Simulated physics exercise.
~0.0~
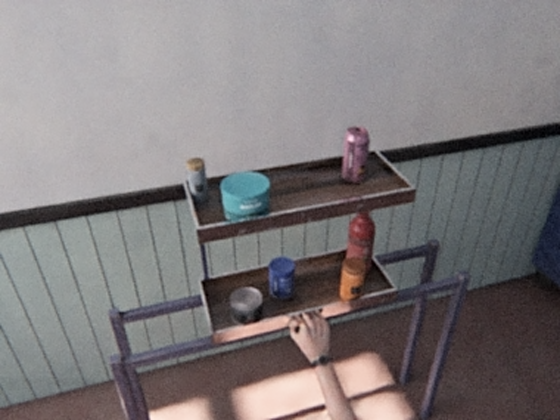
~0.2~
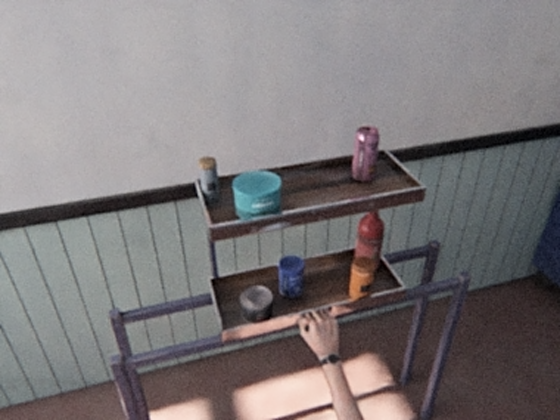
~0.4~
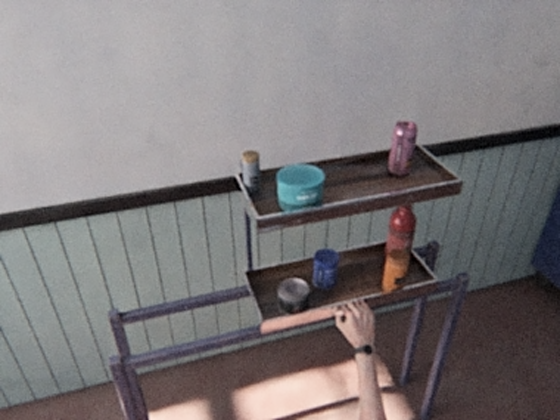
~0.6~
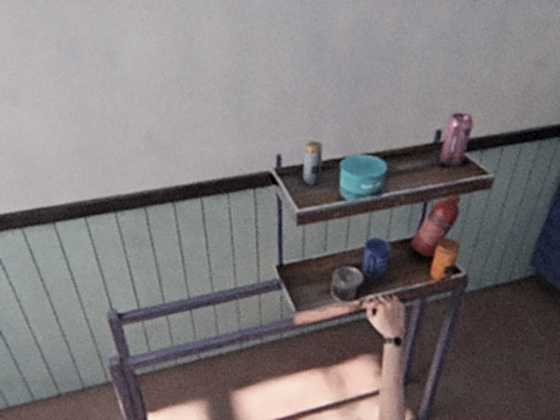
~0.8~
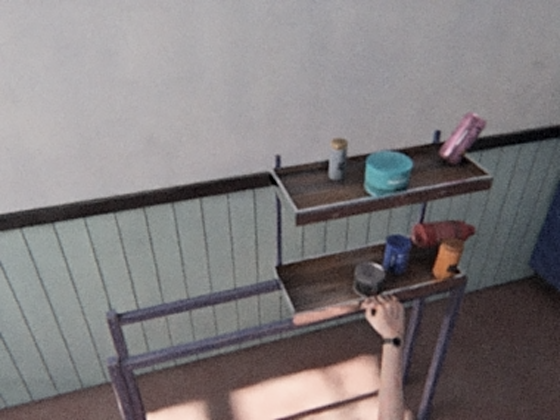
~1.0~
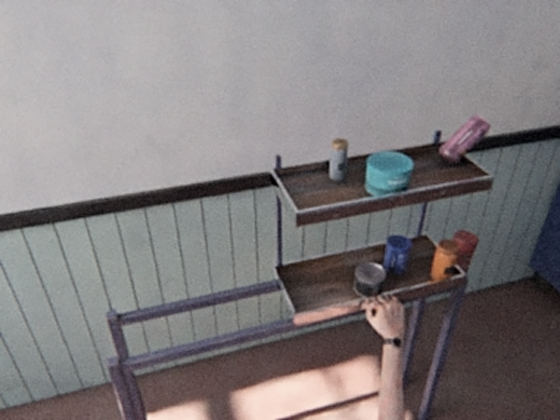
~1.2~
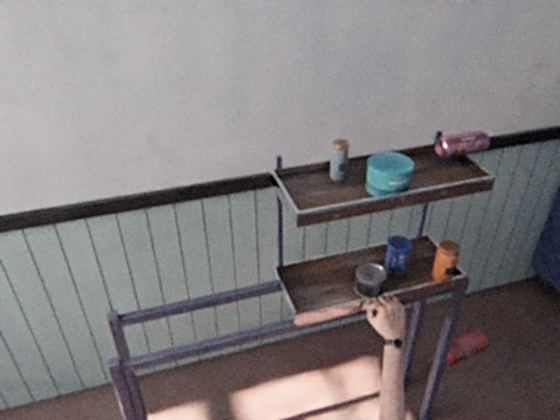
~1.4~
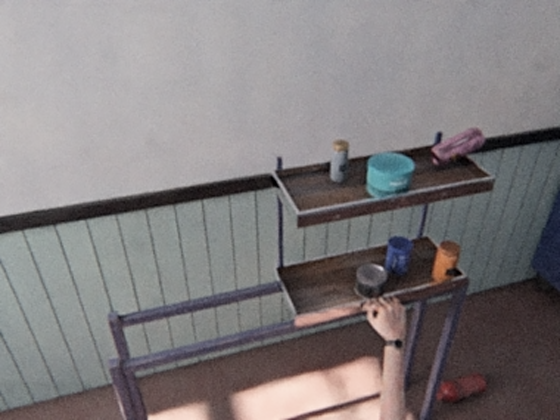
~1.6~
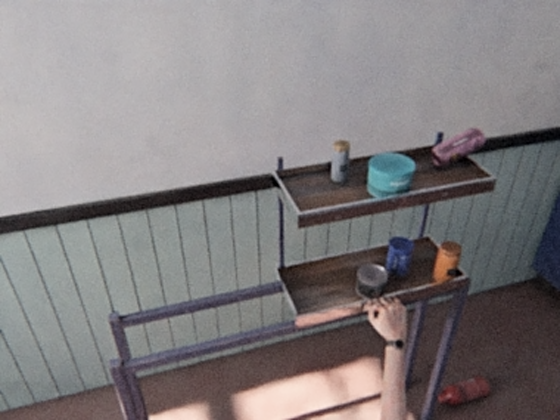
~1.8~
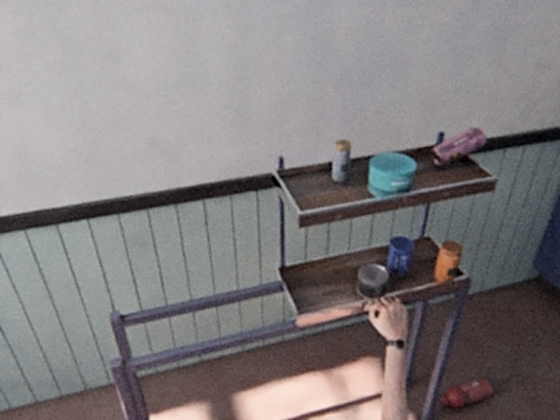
Hand sliding a two-level tray right until it stops, red bottle toppling off to the floor, pink can tipping over above.
